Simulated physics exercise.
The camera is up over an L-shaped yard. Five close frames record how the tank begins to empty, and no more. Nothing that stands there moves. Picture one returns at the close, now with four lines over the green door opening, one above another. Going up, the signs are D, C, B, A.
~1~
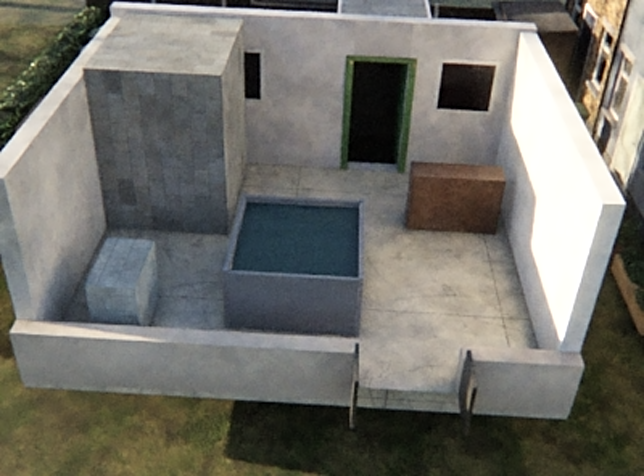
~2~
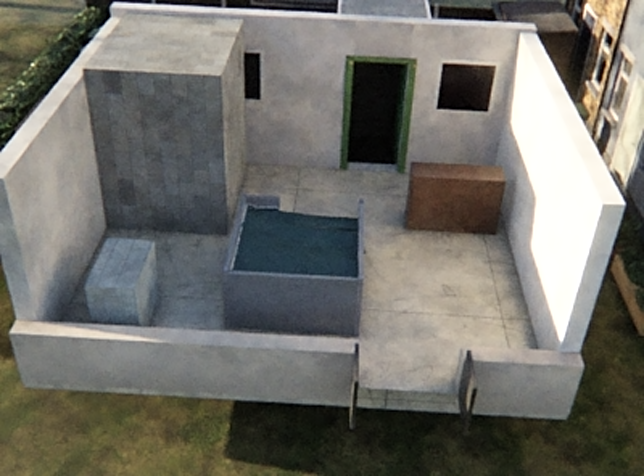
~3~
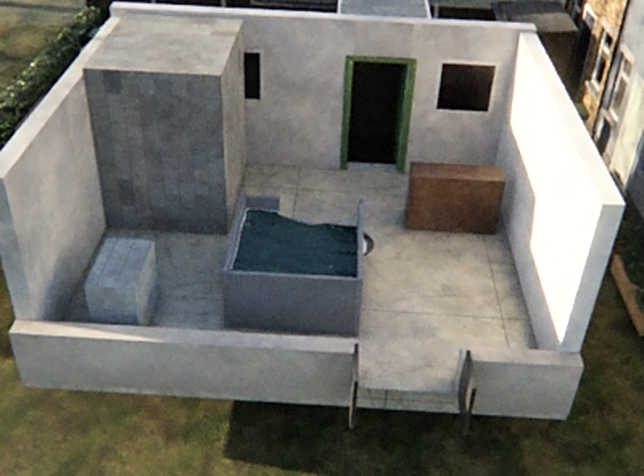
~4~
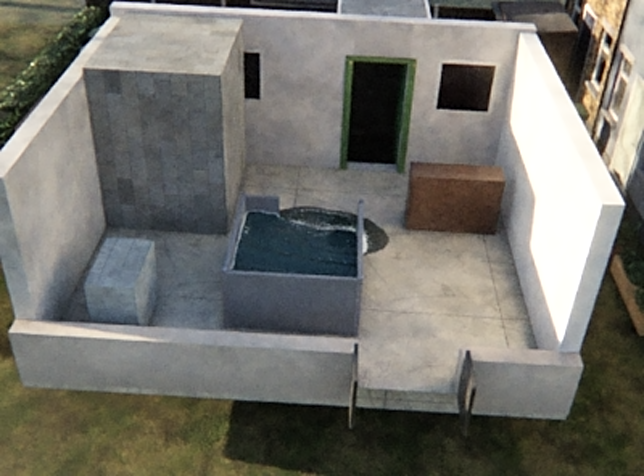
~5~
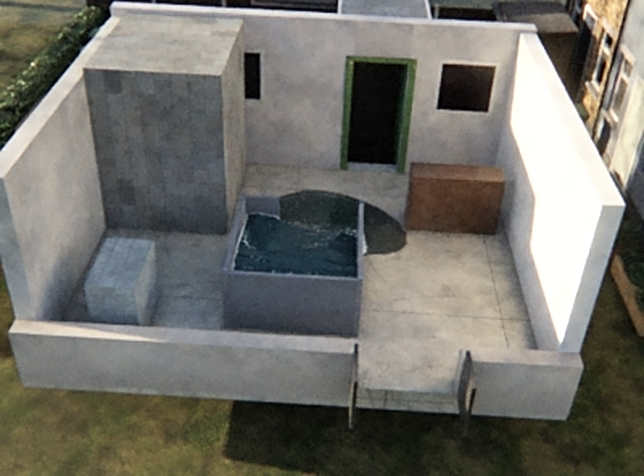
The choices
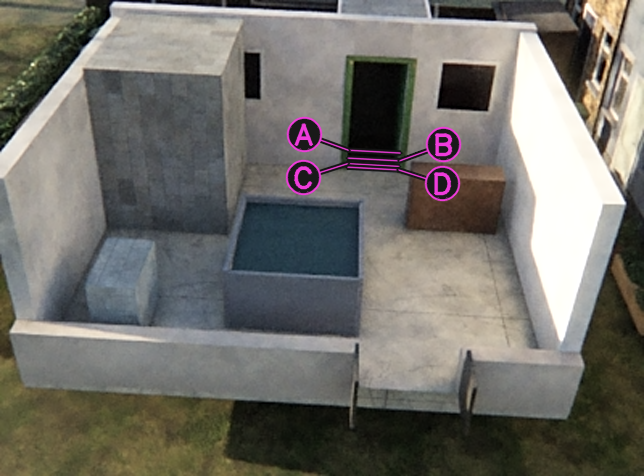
Water in a grey tank drops at the back and spreads across the walled yard's floor.
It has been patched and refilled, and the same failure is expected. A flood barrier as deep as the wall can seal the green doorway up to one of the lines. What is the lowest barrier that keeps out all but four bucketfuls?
Height A.
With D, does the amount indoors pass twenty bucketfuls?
Yes, it does.
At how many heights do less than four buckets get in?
One of them.
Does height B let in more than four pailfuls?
Yes, it does.
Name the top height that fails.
B.
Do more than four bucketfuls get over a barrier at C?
Yes, that goes wrong.
On the marked copy, A at (374, 151); B at (373, 159); C at (373, 165); D at (373, 168); from the bottom up D, C, B, A.
For height A, a splash gets over, under a bucket.
For height B, about 10 bucketfuls get in.
For height C, dozens of bucketfuls pour in.
For height D, dozens of bucketfuls pour in.
